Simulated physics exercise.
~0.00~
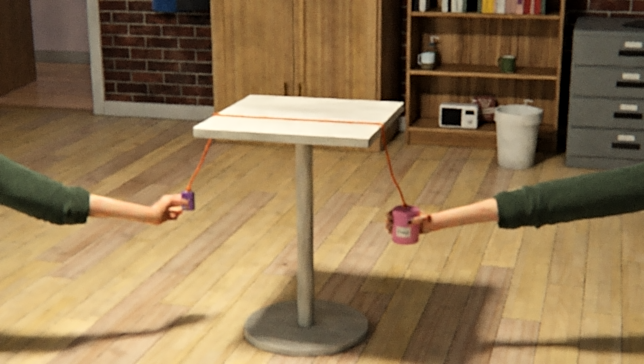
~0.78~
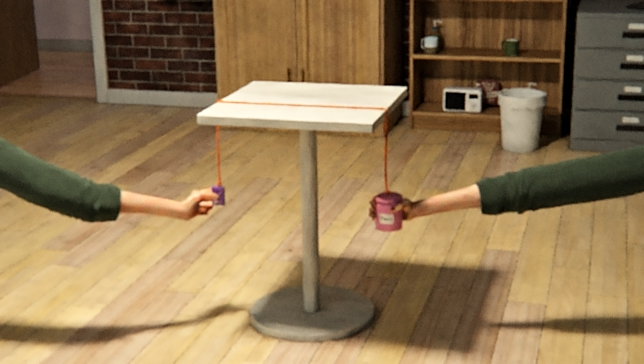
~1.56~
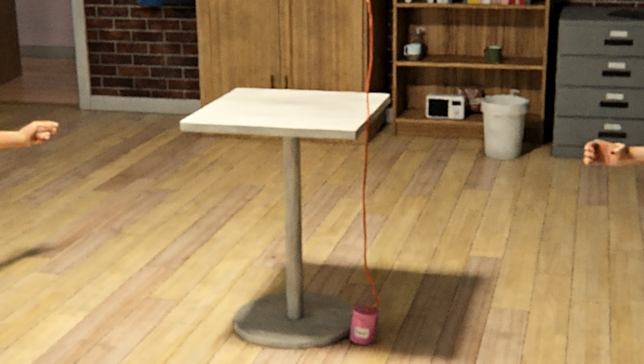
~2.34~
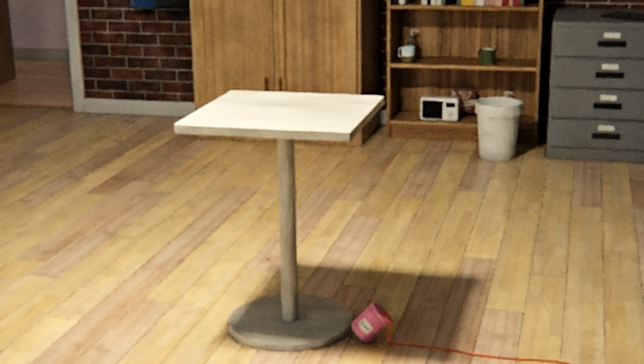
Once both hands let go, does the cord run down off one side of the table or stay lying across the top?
It runs down off the right side of the table. The pink jar drops to the floor there, and the tabletop is left bare.
Orange cord sliding off a table's right side as hands let go, its pink jar landing upright, then leaning on the floor.
